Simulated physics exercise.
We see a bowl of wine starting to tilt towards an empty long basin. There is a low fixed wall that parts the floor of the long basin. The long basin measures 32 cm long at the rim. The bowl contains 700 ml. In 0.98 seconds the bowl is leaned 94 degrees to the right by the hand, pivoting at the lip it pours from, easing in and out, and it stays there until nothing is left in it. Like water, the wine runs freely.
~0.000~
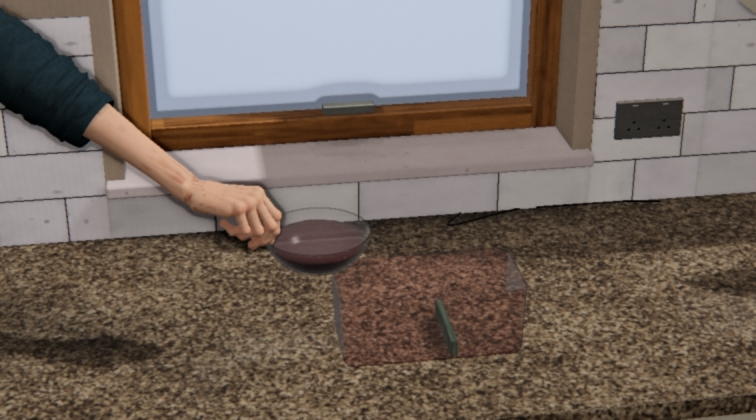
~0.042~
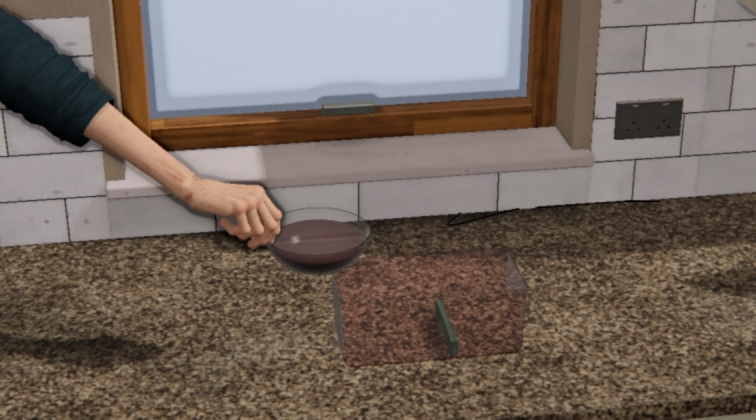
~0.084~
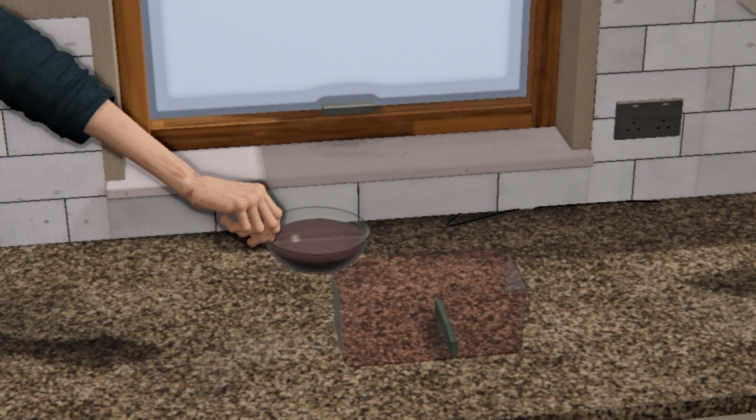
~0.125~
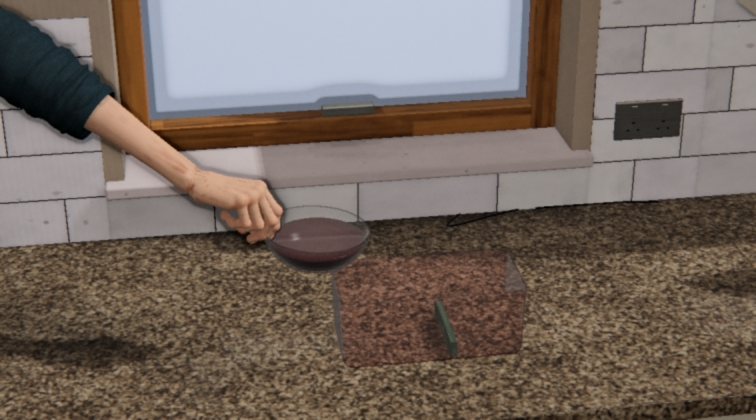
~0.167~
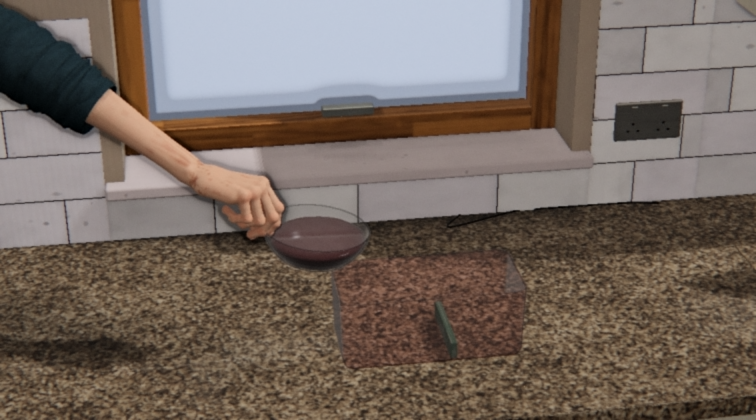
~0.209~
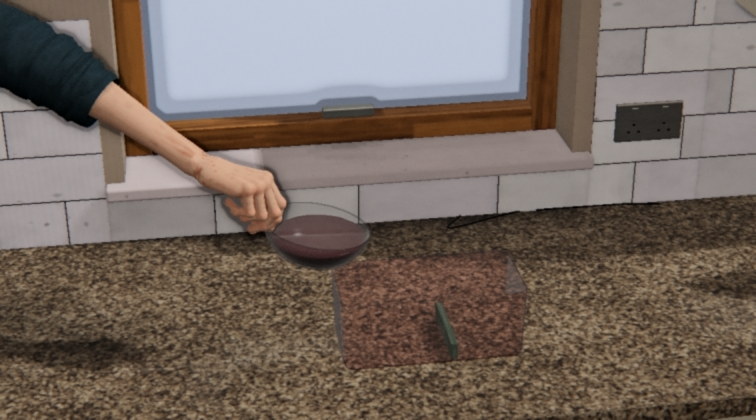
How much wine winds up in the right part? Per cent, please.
About 21 per cent.
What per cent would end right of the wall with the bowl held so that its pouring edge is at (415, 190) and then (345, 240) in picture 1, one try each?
Respectively 70 and 20 %.
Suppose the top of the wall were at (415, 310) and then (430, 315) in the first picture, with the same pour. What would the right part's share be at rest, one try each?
I'd put it at about 85 per cent for the first and about 60 per cent for the second.
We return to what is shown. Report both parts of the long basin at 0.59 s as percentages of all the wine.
Lab note: Left near 10 %, right near 0.
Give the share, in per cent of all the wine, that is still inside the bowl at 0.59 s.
Some 48 per cent.
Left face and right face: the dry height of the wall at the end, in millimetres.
Noted: Left near 12 mm, right near 22 mm.
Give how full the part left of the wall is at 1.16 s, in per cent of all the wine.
82 %.
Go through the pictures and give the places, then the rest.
In the first frame, tilt 0°; pouring edge (370, 228); surface from (268, 242) to (365, 235); the long basin's rim runs from (337, 283) to (518, 269); the wall's top is at (446, 321).
In the second frame, tilt 0°; pouring edge (370, 228); surface from (268, 242) to (365, 235).
In the third frame, tilt 2°; pouring edge (369, 228); surface from (268, 241) to (365, 234).
In the fourth frame, tilt 4°; pouring edge (369, 229); surface from (268, 240) to (364, 234).
In the fifth frame, tilt 7°; pouring edge (369, 230); surface from (268, 238) to (365, 233).
In the sixth frame, tilt 10°; pouring edge (369, 231); surface from (269, 235) to (366, 232).
After 0.59 s the tilt is 62° and 47 per cent is still to pour, 10 is left of the wall and 0 right of it.
After 0.87 s the tilt is 91° and 1 per cent is still to pour, 70 is left of the wall and 18 right of it.
After 1.16 s the tilt is 94° and 0 per cent is still to pour, 81 is left of the wall and 18 right of it.
After 1.48 s the tilt is 94° and 0 per cent is still to pour, 77 is left of the wall and 21 right of it.
In the end 78 per cent lies left of the wall, 21 right of it and 1 outside.
